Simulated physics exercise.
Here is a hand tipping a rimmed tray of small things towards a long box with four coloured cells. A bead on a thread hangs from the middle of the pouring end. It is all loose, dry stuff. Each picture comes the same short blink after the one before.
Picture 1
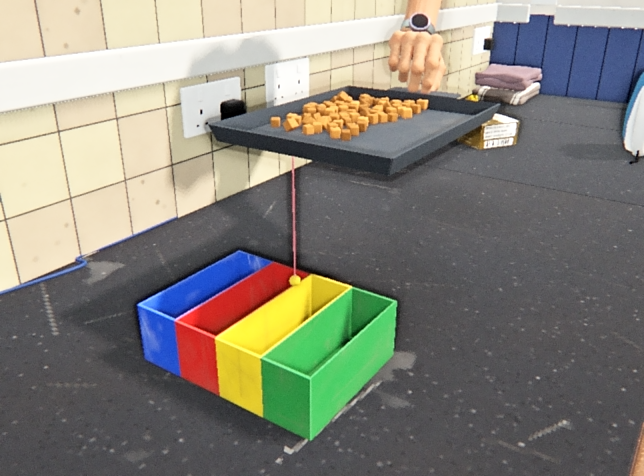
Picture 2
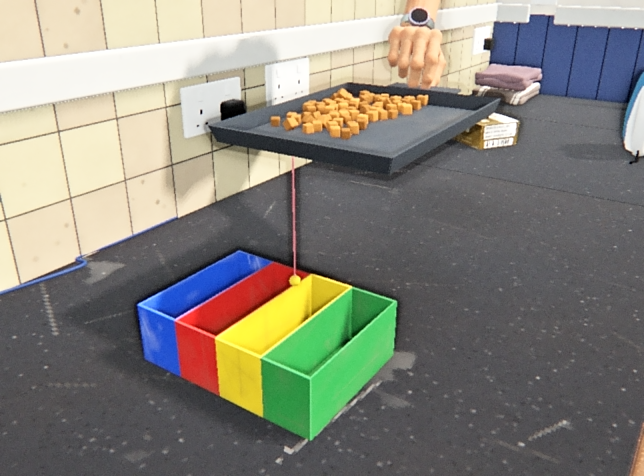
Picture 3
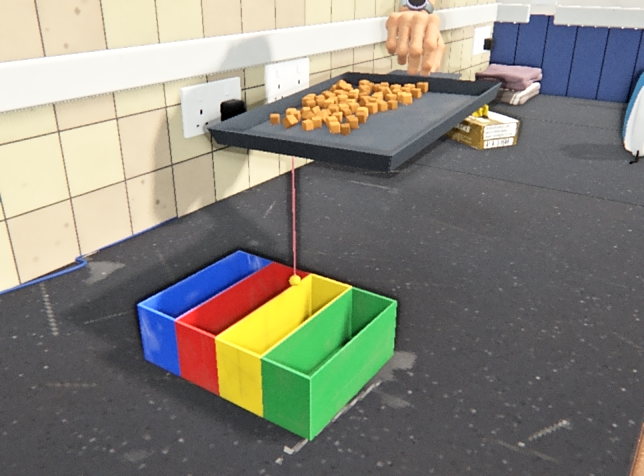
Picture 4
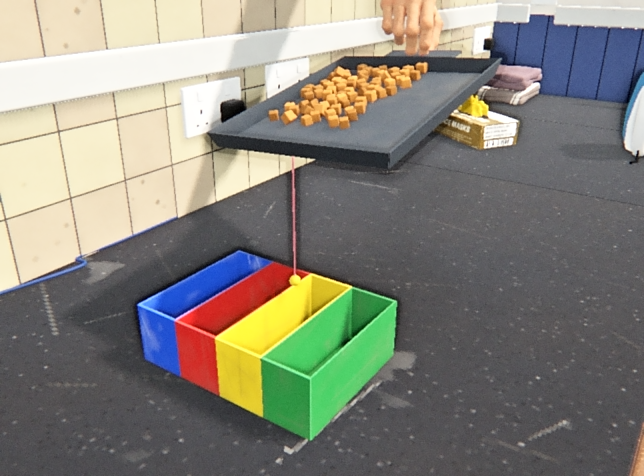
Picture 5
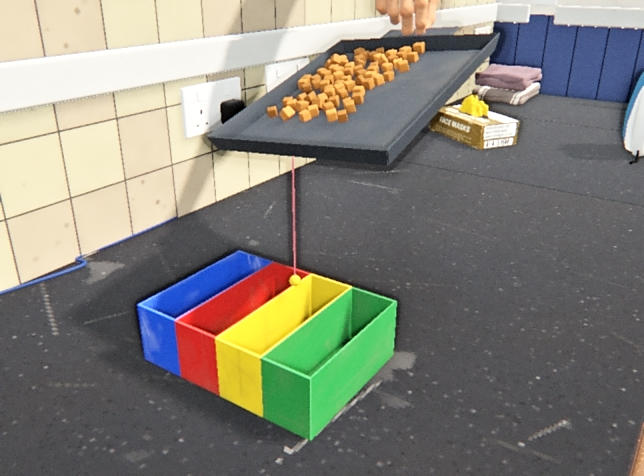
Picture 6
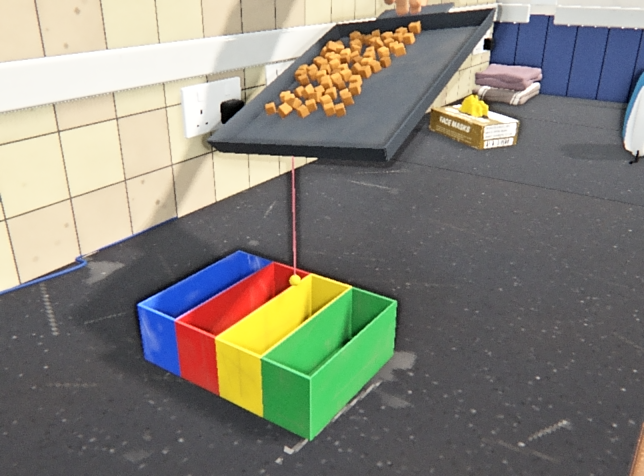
A dark rimmed tray of brown sugar cubes was tilted gradually by a hand raising its far side, its left corner dipping lowest, above a still box with blue, red, yellow and green cells.
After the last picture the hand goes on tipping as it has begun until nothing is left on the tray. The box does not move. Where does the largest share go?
The blue cell gets the most.
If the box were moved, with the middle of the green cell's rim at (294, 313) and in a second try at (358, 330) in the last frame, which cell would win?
The first try: Red. The second: That blue cell.
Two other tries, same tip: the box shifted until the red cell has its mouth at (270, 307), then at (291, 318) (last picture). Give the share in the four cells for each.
Near 50 % and 20 %.
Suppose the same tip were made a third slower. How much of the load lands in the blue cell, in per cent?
Roughly 60 in a hundred.
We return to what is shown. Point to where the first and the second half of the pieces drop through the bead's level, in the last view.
At about (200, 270), then at (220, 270).
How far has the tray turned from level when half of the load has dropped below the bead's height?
Roughly 90°.
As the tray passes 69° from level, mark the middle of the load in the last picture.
Close to (234, 142).
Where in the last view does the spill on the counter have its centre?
Around (62, 370).
Shortly afterwards, tray tipped steeply; the bulk on the tray; near a quarter falling or outside the box.
Next, tray tipped past a quarter turn; a little on the tray; near a third in the blue cell; near a quarter in the red cell; only a few in the yellow cell; near a third falling or outside the box.
Some moments later, tray tipped past a quarter turn; near half in the blue cell; near a quarter in the red cell; only a few in the yellow cell; near a quarter falling or outside the box.
In the end, tray tipped past a quarter turn; near half in the blue cell; near a quarter in the red cell; only a few in the yellow cell; none at all in the green cell; near a quarter outside the box.
